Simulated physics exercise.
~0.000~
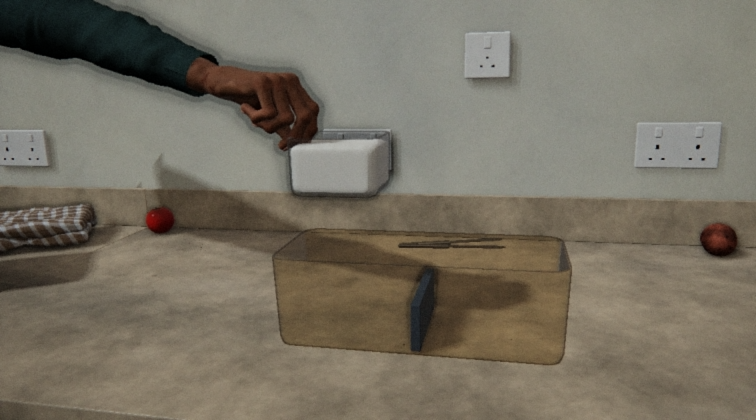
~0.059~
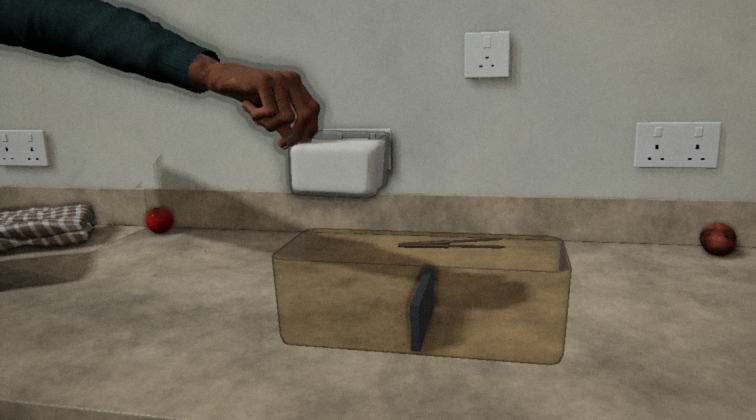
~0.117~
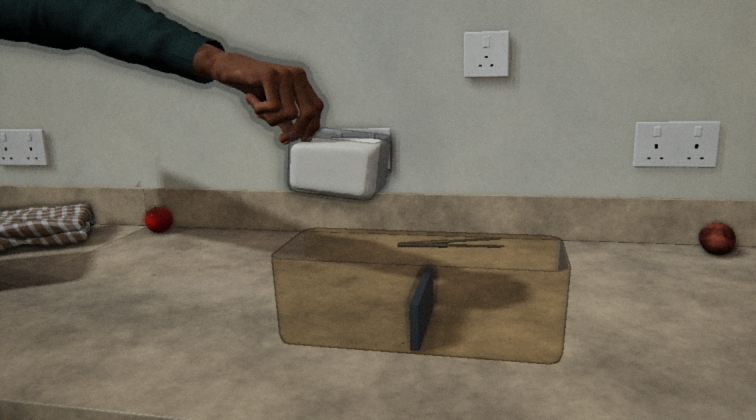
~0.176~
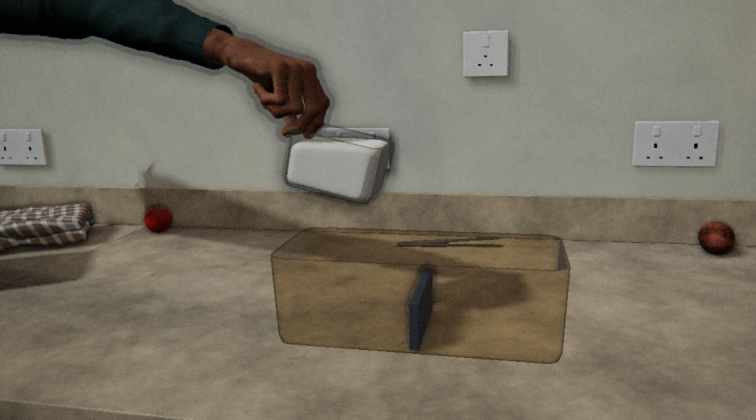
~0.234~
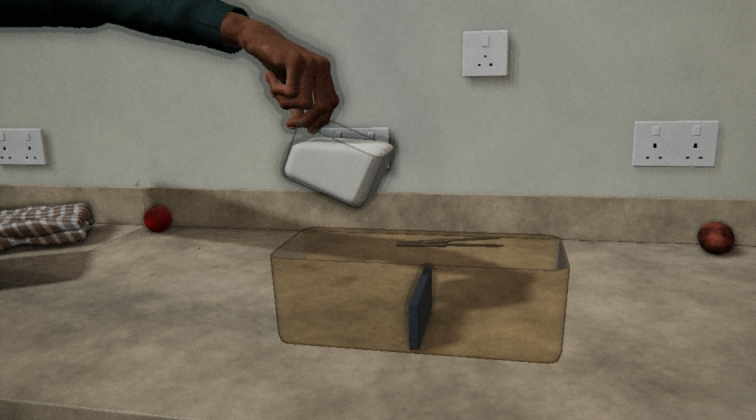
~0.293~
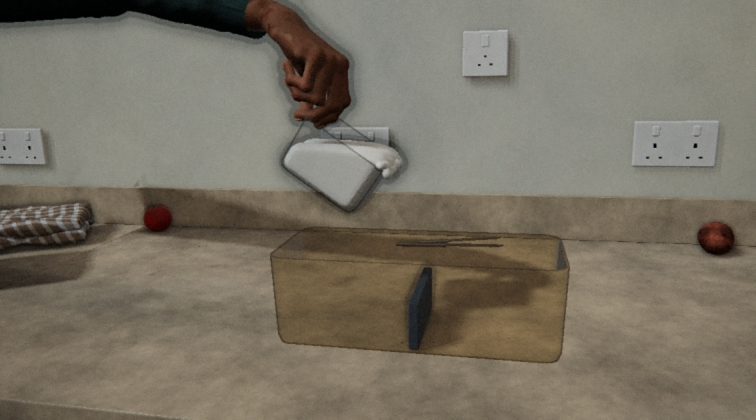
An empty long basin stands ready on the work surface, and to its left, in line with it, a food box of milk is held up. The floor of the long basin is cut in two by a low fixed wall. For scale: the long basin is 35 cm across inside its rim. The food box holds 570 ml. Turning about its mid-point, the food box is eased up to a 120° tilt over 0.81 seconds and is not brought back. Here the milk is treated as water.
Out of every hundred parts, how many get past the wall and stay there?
About 61 out of 100.
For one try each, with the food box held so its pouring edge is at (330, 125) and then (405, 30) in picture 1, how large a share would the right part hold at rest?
Respectively about 5 and 90 percent.
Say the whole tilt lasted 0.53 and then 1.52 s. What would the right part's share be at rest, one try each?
Near 40 in a hundred on the first go and near 70 in a hundred on the second.
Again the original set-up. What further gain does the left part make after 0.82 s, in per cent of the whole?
I'd put it at some 4 percent.
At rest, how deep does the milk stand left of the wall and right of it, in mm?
10 mm left, 16 mm right.
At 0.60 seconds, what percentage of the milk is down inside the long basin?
About 52%.
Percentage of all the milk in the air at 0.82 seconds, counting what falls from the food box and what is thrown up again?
Close to 4 per cent.
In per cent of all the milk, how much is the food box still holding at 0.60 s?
Close to 18 percent of the liquid remains at that time.
After 0.60 s the tilt is 101° and 19 per cent is still to pour, 7 is left of the wall and 45 right of it.
After 0.82 s the tilt is 120° and 1 per cent is still to pour, 35 is left of the wall and 60 right of it.
After 1.06 s the tilt is 120° and 0 per cent is still to pour, 39 is left of the wall and 61 right of it.
After 1.31 s the tilt is 120° and 0 per cent is still to pour, 39 is left of the wall and 61 right of it.
In the end 39 per cent lies left of the wall, 61 right of it and 0 outside.
